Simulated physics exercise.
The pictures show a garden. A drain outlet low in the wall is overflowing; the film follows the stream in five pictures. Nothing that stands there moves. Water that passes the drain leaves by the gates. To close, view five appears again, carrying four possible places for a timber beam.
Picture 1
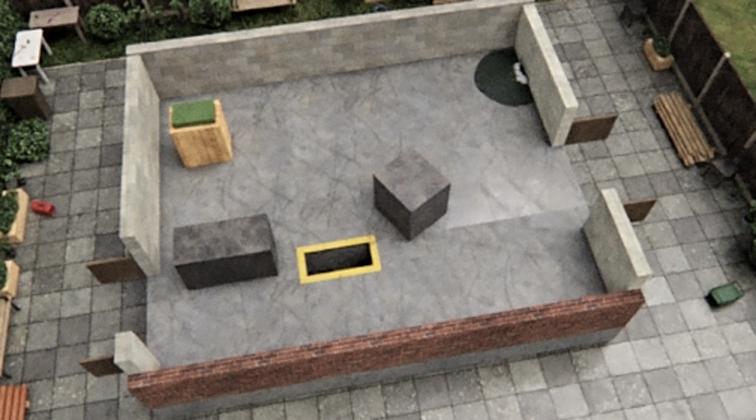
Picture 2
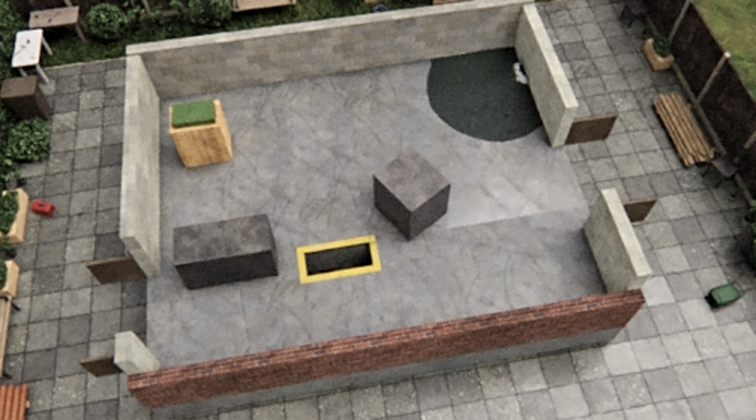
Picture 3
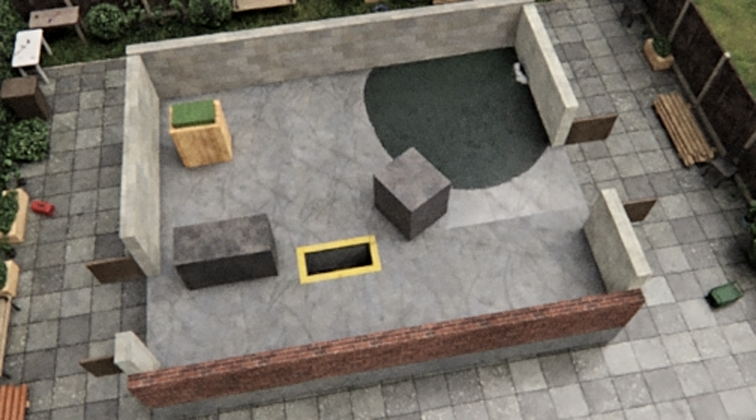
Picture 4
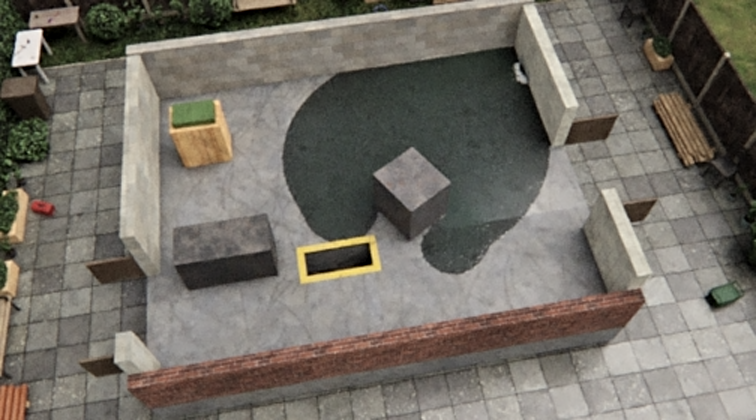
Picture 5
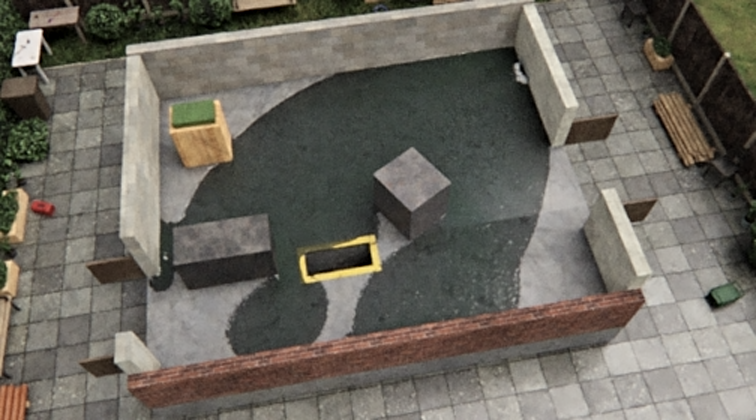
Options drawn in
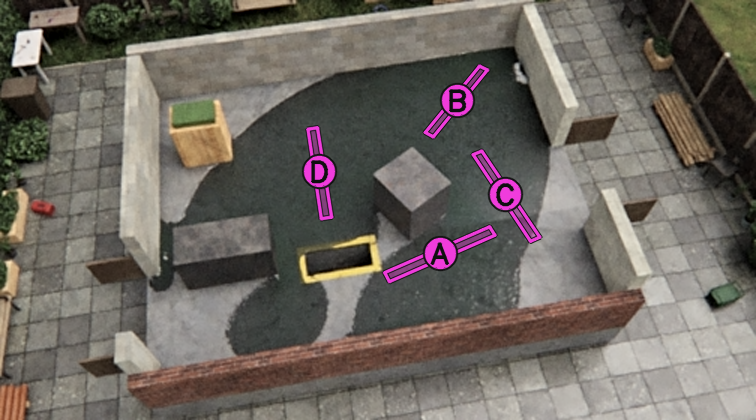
At first, a small dark green patch of water lies in the upper right corner of a walled, paved garden yard. It spreads left and downward across the grey floor, surrounding the central block, then reaches the yellow-edged drain pit, which takes in water as the patch extends to the left wall's gap.
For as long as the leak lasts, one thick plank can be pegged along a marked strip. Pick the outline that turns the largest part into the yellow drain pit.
The answer is place D.
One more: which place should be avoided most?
B it is.
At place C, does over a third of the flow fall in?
No.
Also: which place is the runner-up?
That would be A.
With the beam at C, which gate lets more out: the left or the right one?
The left one.
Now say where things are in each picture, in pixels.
Outfall at (525, 70); yellow drain pit at (338, 259); open gate at (160, 317); open gate at (567, 185); water covers 3 % of the ground and shows as far out as (493, 97); yellow drain pit still dry.
Water covers 10 % of the ground and shows as far out as (438, 107); yellow drain pit still dry.
Water covers 22 % of the ground and shows as far out as (371, 116); yellow drain pit still dry.
Water covers 42 % of the ground and shows as far out as (299, 203); yellow drain pit still dry.
Water covers 67 % of the ground and shows as far out as (160, 267); yellow drain pit taking water.
On the marked copy, A from (387, 277) to (492, 231); B from (429, 134) to (483, 68); C from (477, 152) to (535, 239); D from (326, 217) to (312, 128).
If A is chosen, about 30 % of the stream runs into the yellow drain pit, about 69 % out by the gates.
If B is chosen, about 11 % of the stream runs into the yellow drain pit, about 88 % out by the gates.
If C is chosen, about 16 % of the stream runs into the yellow drain pit, about 83 % out by the gates.
If D is chosen, about 53 % of the stream runs into the yellow drain pit, about 47 % out by the gates.
